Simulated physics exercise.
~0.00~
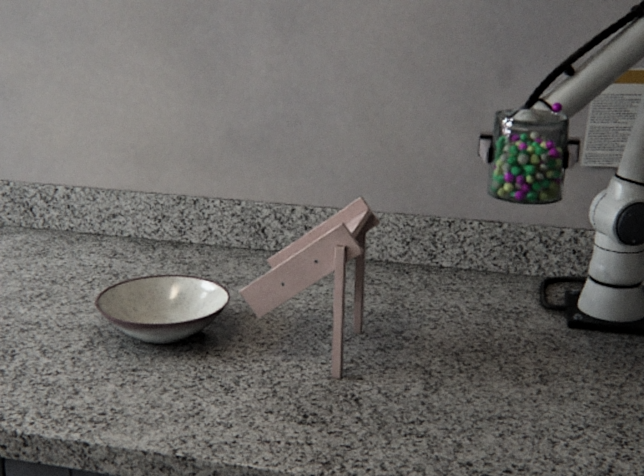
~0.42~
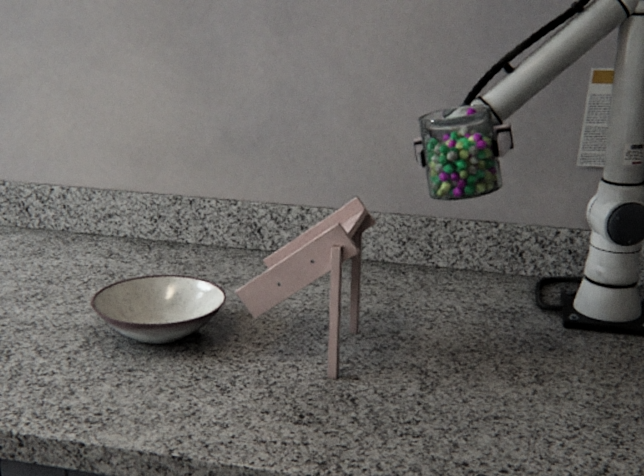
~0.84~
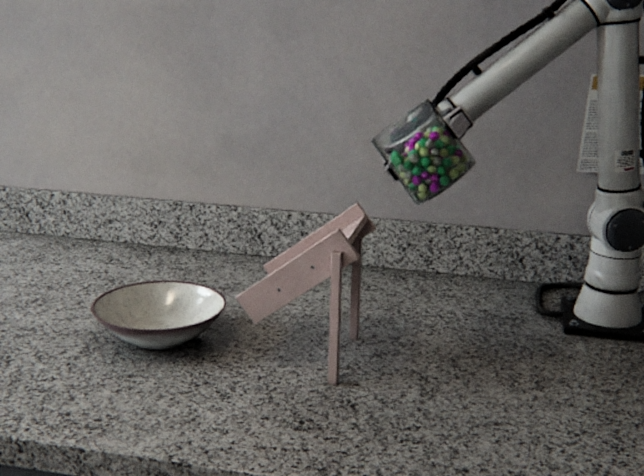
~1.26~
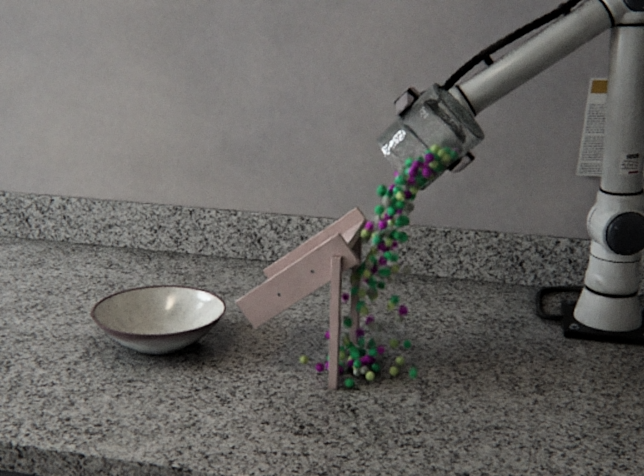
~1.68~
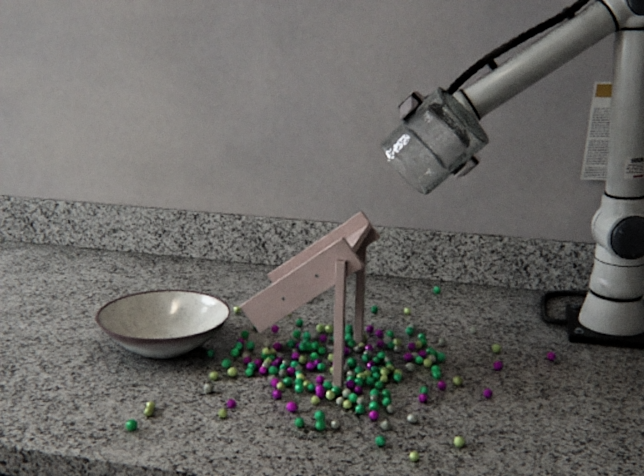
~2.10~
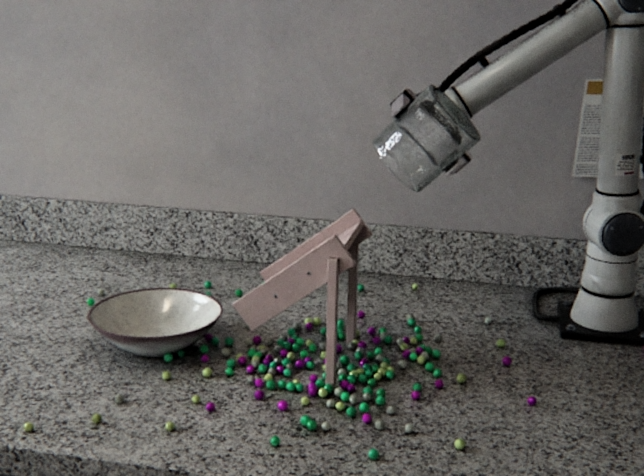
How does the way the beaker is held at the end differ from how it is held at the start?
At the start the arm holds the beaker upright, while at the end it is tipped upside down with its opening pointing down to the left.
